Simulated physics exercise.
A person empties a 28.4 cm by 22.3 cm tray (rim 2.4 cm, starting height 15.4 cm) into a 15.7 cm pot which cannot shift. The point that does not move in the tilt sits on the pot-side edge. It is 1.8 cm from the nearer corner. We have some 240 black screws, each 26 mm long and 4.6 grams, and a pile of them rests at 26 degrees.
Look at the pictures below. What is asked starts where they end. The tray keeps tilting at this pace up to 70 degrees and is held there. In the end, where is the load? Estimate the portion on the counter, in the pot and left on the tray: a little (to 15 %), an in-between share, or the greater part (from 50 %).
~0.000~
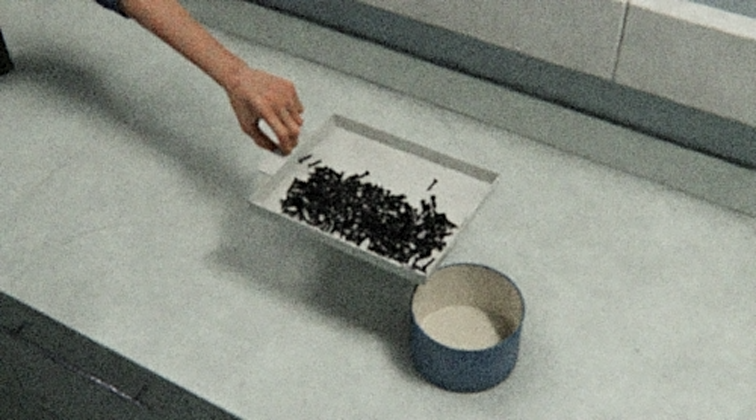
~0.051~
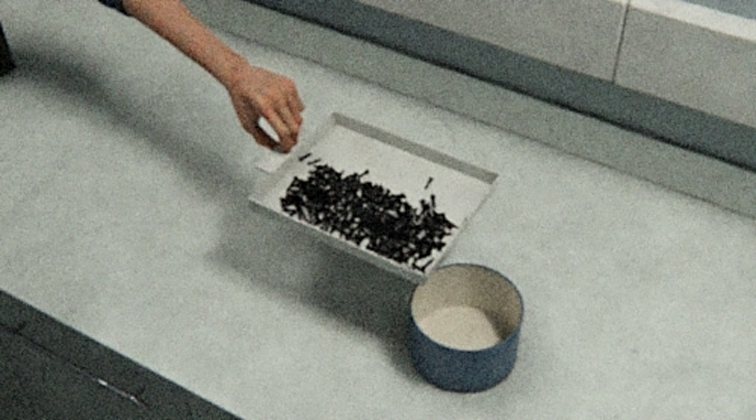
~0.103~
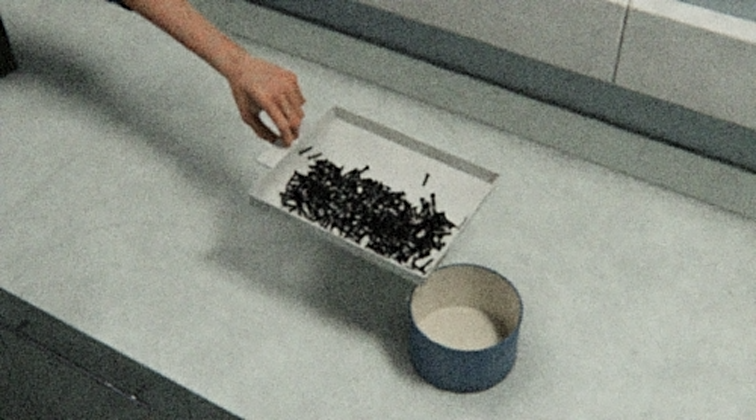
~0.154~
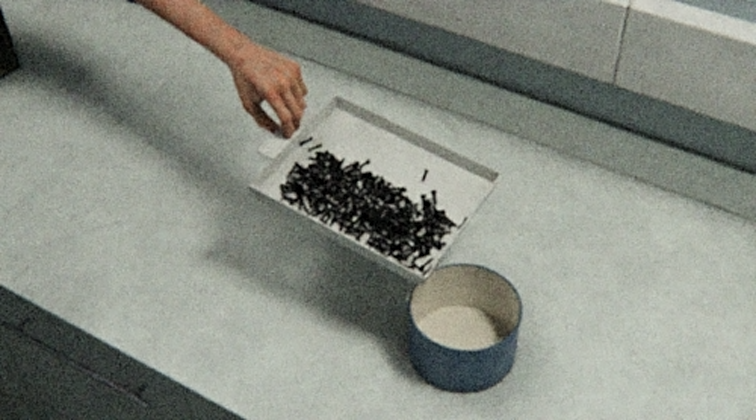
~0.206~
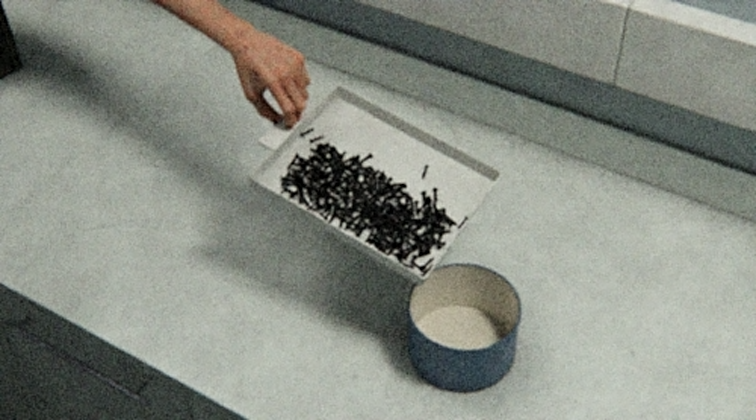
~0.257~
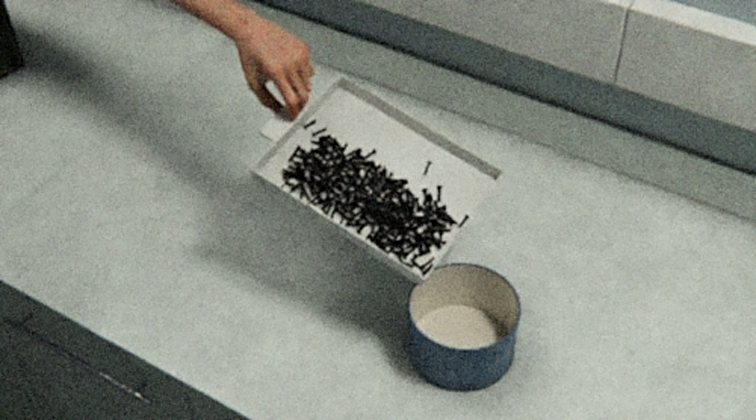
Counter: A little; pot: The greater part; left on the tray: An in-between share.
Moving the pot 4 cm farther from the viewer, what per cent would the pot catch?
In that case about 40 percent would end up there.
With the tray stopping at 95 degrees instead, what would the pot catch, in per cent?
It would be near 95 per cent.
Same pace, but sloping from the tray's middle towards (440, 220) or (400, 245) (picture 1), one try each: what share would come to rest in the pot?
Roughly 30 per cent on the first try and 40 per cent on the second.
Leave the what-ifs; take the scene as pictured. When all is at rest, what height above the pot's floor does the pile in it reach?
Some 3.0 cm up.
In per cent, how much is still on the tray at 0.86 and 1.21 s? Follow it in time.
In turn: 95, 45.
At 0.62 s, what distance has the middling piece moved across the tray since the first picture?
Displacement on the tray: About 4 cm.
After 0.62 s, tilt 42 degrees; the tray holds 100 %, the pot 0 %.
After 0.86 s, tilt 60 degrees; the tray holds 95 %, the pot 0 %.
Then, at 1.21 s, tilt 70 degrees; the tray holds 45 %, the pot 45 %.
In the end, at 2.2 s, counter 0 %, pot 70 %, tray 30 %.
